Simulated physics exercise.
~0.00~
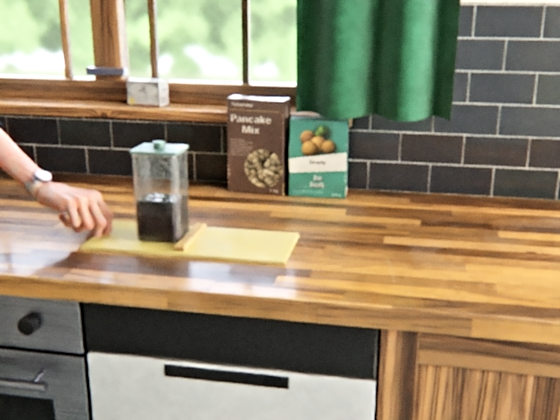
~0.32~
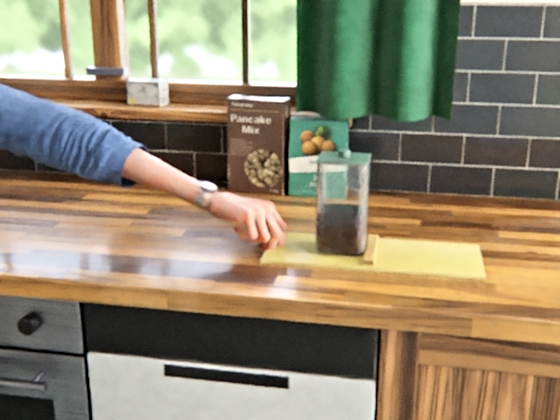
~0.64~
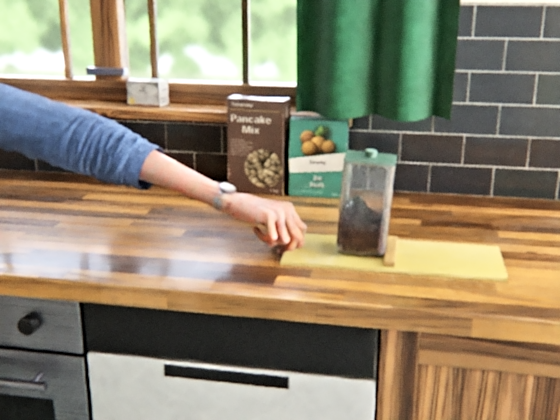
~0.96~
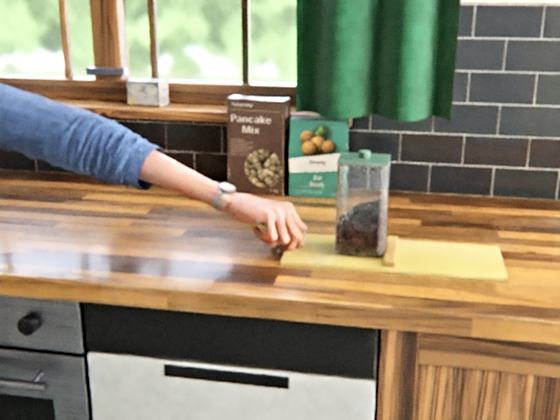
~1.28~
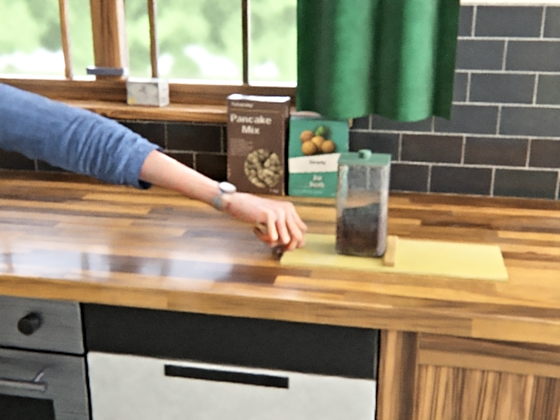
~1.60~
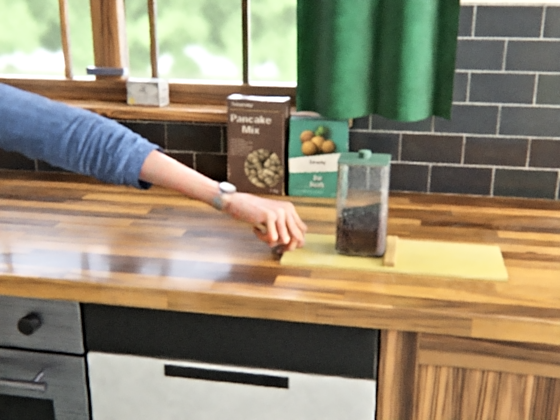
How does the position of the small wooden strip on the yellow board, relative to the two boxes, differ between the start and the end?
At the start the strip is to the left of the pancake mix box. By the end it has travelled right with the board and sits to the right of both boxes.
